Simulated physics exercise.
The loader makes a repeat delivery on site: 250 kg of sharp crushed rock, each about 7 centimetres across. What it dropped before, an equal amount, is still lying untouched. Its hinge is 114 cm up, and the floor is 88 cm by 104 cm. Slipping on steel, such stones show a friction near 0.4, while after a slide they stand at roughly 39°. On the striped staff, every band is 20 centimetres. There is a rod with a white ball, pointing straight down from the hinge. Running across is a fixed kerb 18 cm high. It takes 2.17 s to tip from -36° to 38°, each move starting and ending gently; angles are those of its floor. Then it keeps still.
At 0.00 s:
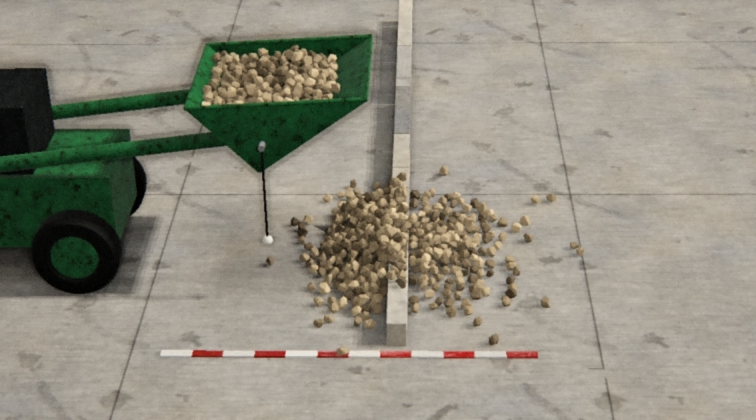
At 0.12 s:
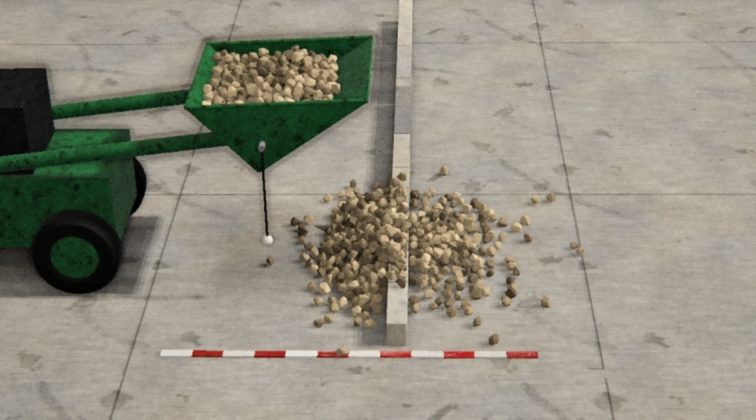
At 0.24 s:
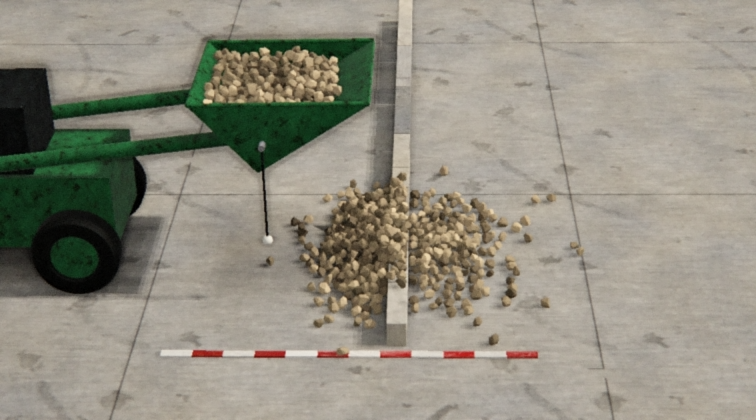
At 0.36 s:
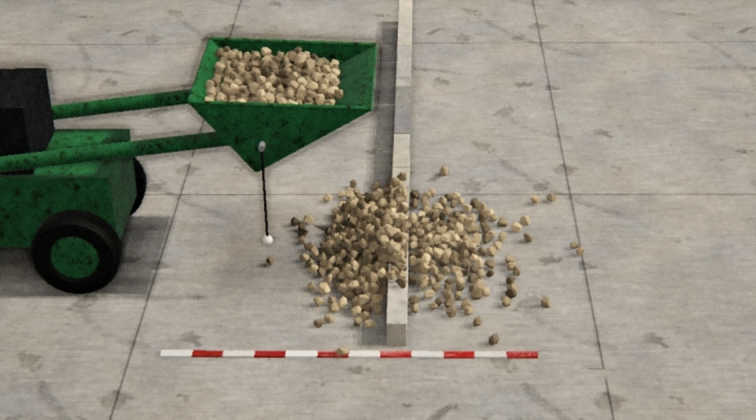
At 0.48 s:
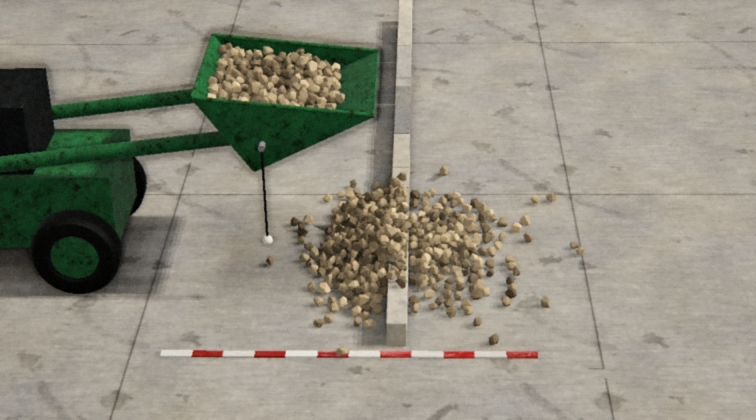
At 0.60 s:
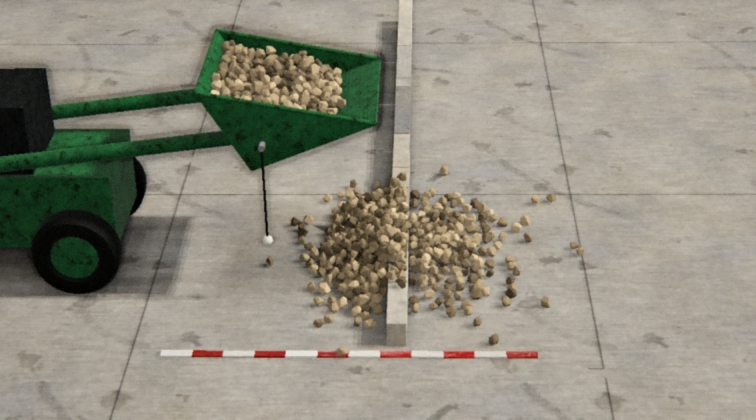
A green loader's bucket full of pale stones tilting slowly down to the right beside a still stone pile straddling a kerb.
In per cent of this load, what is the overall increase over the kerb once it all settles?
39 out of 100, about.
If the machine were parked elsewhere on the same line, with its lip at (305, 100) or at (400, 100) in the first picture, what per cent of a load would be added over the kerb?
Roughly 0 and 90 per cent, in that order.
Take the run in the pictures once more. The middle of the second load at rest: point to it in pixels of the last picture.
Middle: Approx. (383, 237) px.
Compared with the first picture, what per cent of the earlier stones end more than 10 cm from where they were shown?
The answer is about 5 per cent.
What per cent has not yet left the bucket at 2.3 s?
It still holds about 35 per cent.
After 1.6 s the floor is at 27°; in per cent of one load, 100 in the bucket, 66 on this side of the kerb, 34 over the kerb; the foremost stones are at (544, 234).
After 2.3 s the floor is at 38°; in per cent of one load, 34 in the bucket, 125 on this side of the kerb, 41 over the kerb; the foremost stones are at (544, 234).
After 2.6 s the floor is at 38°; in per cent of one load, 4 in the bucket, 131 on this side of the kerb, 64 over the kerb; the foremost stones are at (544, 234).
After 5.1 s the floor is at 38°; in per cent of one load, 0 in the bucket, 127 on this side of the kerb, 73 over the kerb; the foremost stones are at (546, 239). Net gain over the kerb, 39.
